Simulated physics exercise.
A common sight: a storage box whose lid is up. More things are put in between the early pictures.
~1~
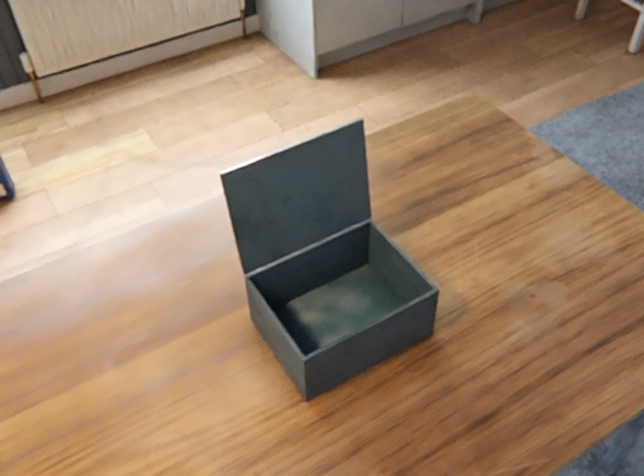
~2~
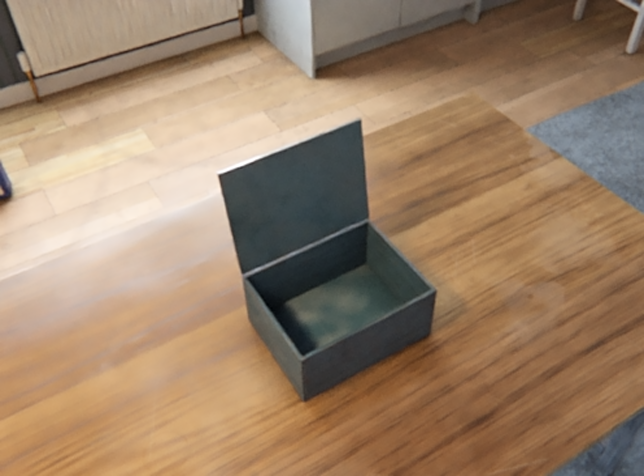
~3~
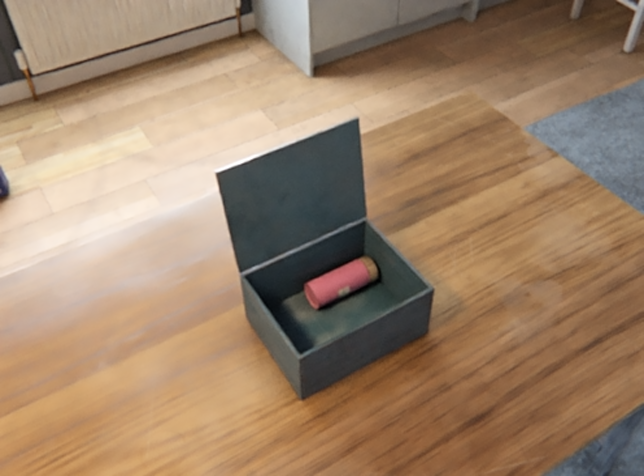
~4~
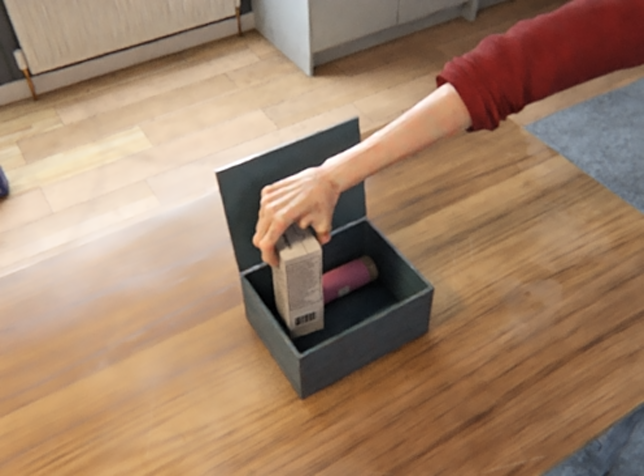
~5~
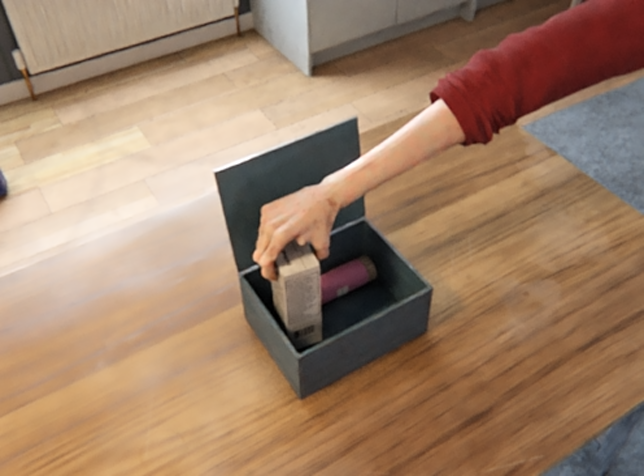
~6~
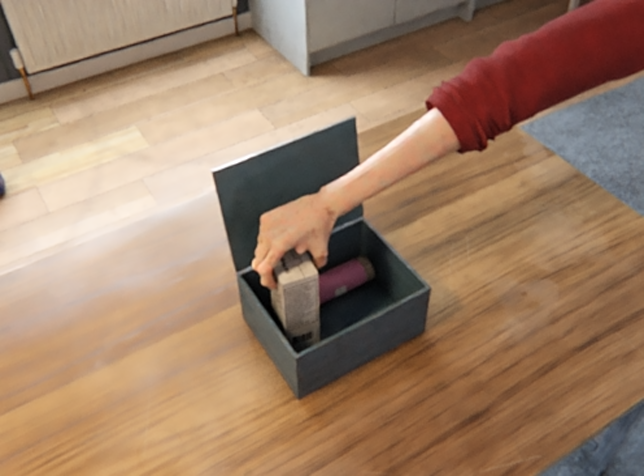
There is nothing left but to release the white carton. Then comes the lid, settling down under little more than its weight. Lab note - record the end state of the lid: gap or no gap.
End state: Gap.
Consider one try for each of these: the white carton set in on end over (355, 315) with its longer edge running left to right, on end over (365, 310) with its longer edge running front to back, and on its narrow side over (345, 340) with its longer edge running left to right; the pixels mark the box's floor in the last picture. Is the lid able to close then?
Try one: Not closed. Try two: Not closed. Try three: Closed.
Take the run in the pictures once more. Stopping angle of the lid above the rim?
I'd put it at roughly 55°.
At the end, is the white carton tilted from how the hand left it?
As it turns out, it keeps its original angle.
Then, 1.00 s later than the last frame, lid starting down.
Then, 1.30 s later than the last frame, lid 80° above the rim.
Then, 1.40 s later than the last frame, lid 73° above the rim.
Then, 1.60 s later than the last frame, lid 57° above the rim.
When it is over, lid 57° above the rim; both as before. End places, in pixels of the last picture, white carton near (295, 303).
